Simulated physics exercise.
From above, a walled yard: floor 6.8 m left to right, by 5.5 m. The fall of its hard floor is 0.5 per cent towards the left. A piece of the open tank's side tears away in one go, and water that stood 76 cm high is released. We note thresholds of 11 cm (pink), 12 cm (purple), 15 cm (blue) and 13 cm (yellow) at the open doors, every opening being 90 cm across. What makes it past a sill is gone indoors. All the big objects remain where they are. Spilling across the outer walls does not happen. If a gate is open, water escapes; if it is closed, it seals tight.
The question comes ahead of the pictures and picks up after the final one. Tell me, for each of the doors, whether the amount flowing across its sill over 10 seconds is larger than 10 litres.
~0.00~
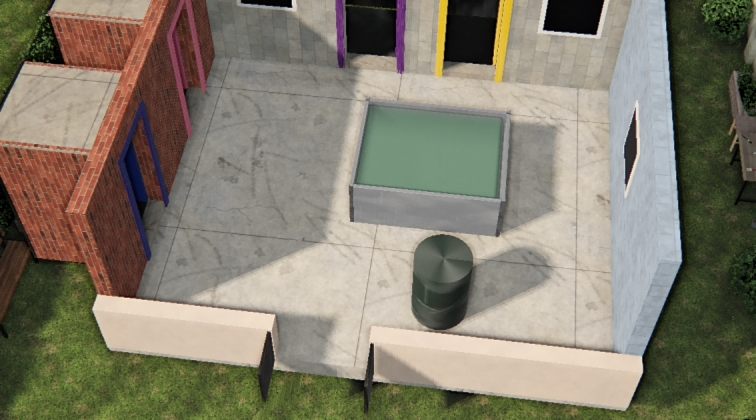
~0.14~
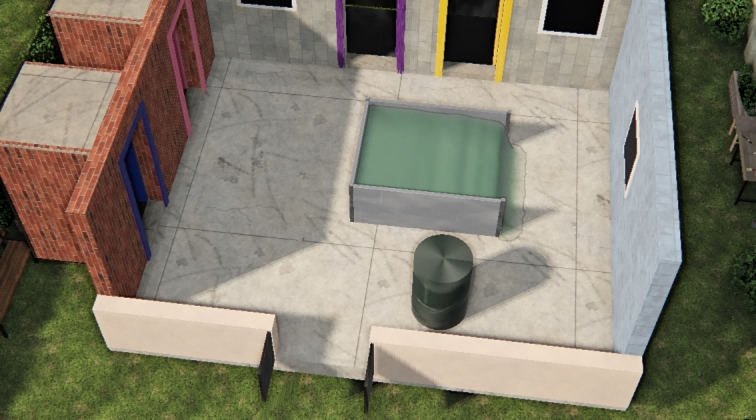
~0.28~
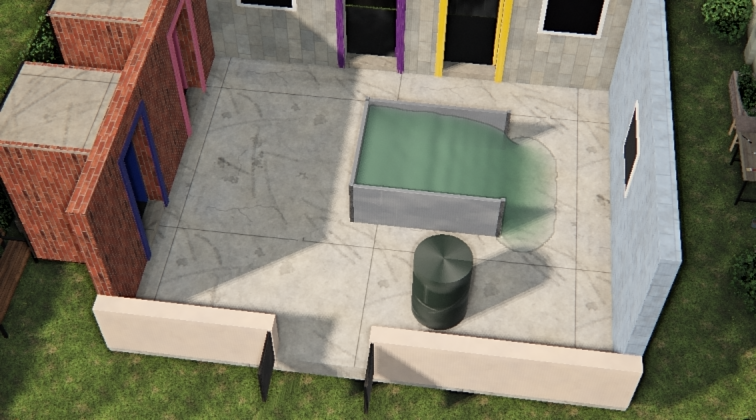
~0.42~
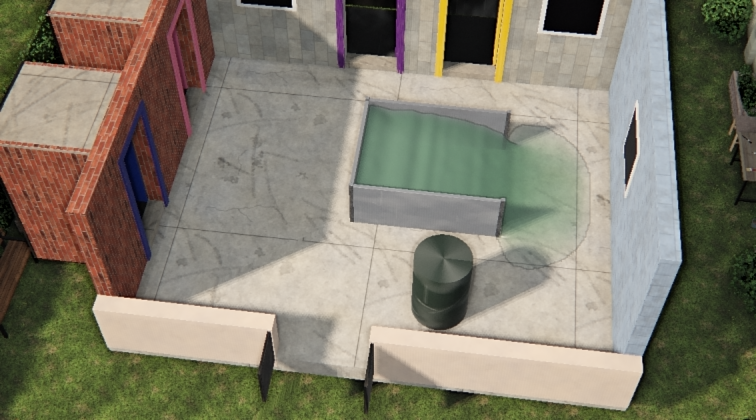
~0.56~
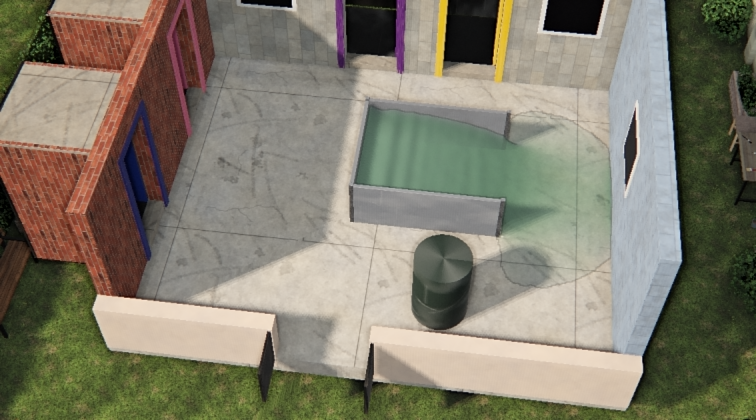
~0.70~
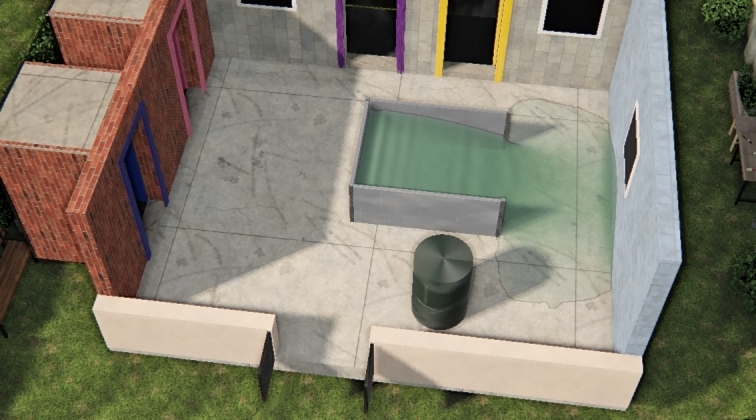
For 10 seconds: The pink door, larger; the purple door, not larger; the blue door, not larger; the yellow door, not larger.
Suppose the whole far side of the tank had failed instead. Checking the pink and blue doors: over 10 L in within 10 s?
Log - pink: Threshold topped, blue: Threshold not reached.
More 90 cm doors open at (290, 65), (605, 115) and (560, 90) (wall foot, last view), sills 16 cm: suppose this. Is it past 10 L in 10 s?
Check each in turn: The first fails, the second succeeds, the third succeeds.
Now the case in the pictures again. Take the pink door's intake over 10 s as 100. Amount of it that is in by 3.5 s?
Share by then: ~ 0 %.
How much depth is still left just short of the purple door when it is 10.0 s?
I'd put it at around 4.0 cm deep.
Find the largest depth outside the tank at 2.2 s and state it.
Depth: Approx. 48 cm.
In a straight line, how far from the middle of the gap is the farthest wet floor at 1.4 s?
I'd put it close to 3.6 m.
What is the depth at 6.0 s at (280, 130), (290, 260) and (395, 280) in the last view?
Depth readings in turn - 2, 2, 1 cm.
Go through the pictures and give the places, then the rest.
Still water, 76 cm deep, in the open tank at (432, 151), in the first picture.
The front is at a hidden place, 1.0 m from the gap at (501, 178); 0.4 m2 of floor is under water; 76 cm left at the back of the open tank, in the second picture.
The front is at (538, 146), 1.2 m from the gap at (500, 181); 1.5 m2 of floor is under water; 76 cm left at the back of the open tank, in the third picture.
Water pours out at (500, 182) and has run 1.5 m, to (568, 146); typically 10 cm deep outside, 76 cm at the open tank's back, in the fourth picture.
Water pours out at (500, 183) and has run 2.0 m, to (609, 156); typically 9 cm deep outside, 68 cm at the open tank's back, in the fifth picture.
Water pours out at (500, 183) and has run 2.3 m, to (611, 285); typically 9 cm deep outside, 65 cm at the open tank's back, in the sixth picture.
After 1.4 s water covers 20 % of the floor and is deepest (50 cm) near (602, 204); pink door not reached, purple door not reached, blue door not reached, yellow door not reached.
After 2.2 s water covers 30 % of the floor and is deepest (48 cm) near (601, 96); pink door not reached, purple door not reached, blue door not reached, yellow door 6 cm at the sill, 0 L in.
After 3.5 s water covers 60 % of the floor and is deepest (28 cm) near (590, 366); pink door not reached, purple door 5 cm at the sill, 0 L in, blue door not reached, yellow door 11 cm at the sill, 0 L in.
After 6.0 s water covers 90 % of the floor and is deepest (18 cm) near (205, 90); pink door 17 cm at the sill, 38 L in, purple door 5 cm at the sill, 0 L in, blue door 12 cm at the sill, 0 L in, yellow door 8 cm at the sill, 0 L in.
After 10.0 s water covers 95 % of the floor and is deepest (14 cm) near (230, 326); pink door 9 cm at the sill, 63 L in, purple door 4 cm at the sill, 0 L in, blue door 11 cm at the sill, 0 L in, yellow door 5 cm at the sill, 0 L in.
